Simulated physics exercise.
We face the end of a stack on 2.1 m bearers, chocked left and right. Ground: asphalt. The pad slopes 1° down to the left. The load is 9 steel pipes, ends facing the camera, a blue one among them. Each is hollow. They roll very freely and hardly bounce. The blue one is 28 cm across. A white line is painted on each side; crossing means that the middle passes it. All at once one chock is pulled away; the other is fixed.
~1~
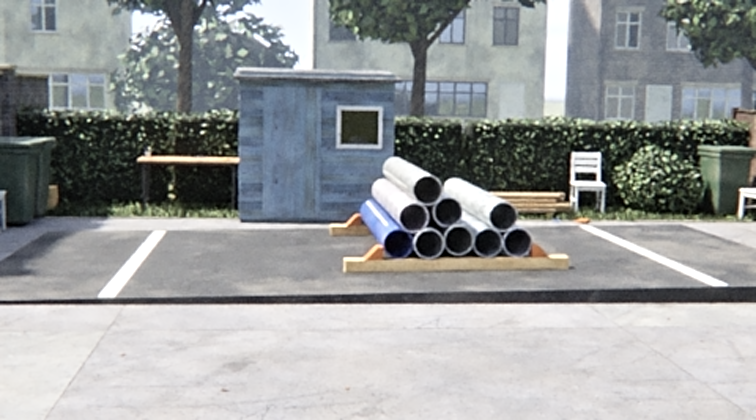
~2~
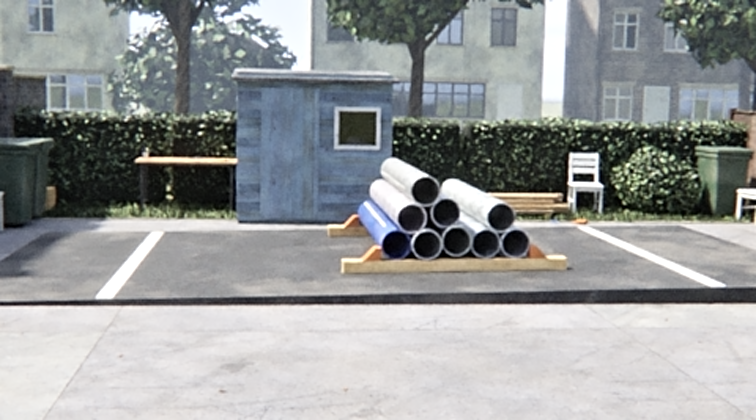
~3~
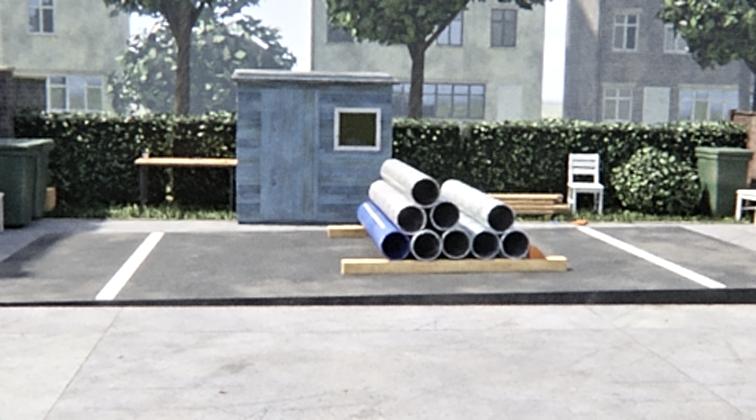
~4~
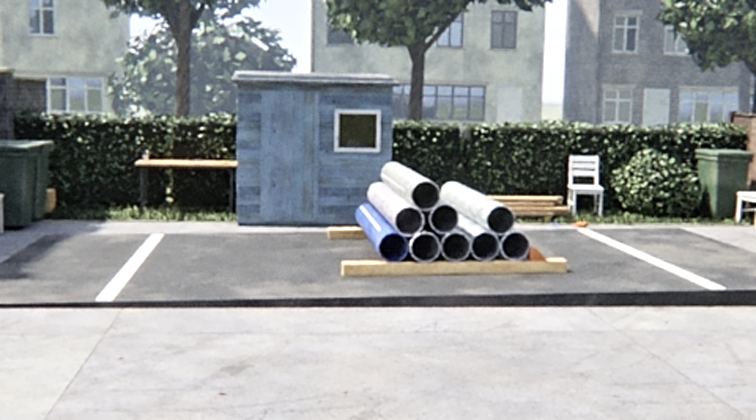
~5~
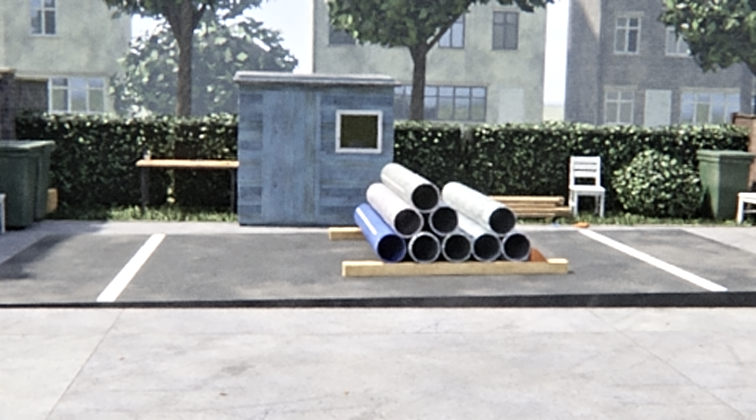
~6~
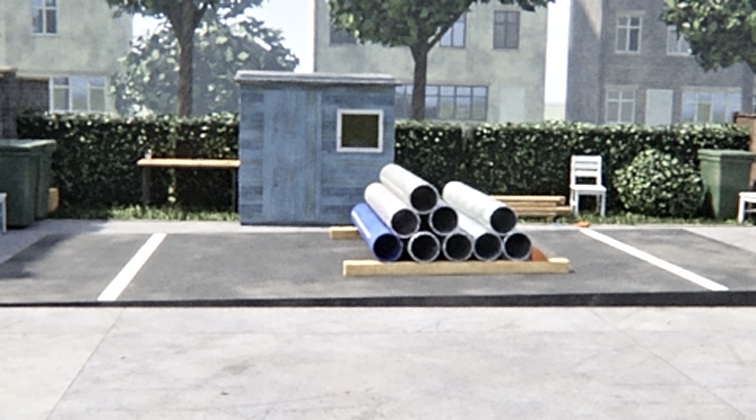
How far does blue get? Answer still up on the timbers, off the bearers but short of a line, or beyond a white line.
Blue comes to rest beyond a white line.
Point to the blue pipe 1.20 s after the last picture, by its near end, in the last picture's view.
At about (272, 262).
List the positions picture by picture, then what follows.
Blue at (399, 244); both chocks in; lines at (123, 276) and (679, 267); the pad slopes 1° down to the left; 4 of the 9 form the bottom row, in the first frame.
Blue at (397, 245), in the second frame.
Blue at (396, 246); left chock gone, in the third frame.
Blue at (394, 248), in the fourth frame.
Blue at (391, 249), in the fifth frame.
Blue at (388, 248); lines at (123, 279) and (679, 271), in the sixth frame.
Then, 1.2 s after the last picture, blue is off the bearers, 130 cm short of the left line, rolling left; 0 past a line.
Then, 2.7 s after the last picture, blue is past the left line; 1 past a line.
At the end (10.3 s after the last picture), blue is past the left line; 5 past a line.
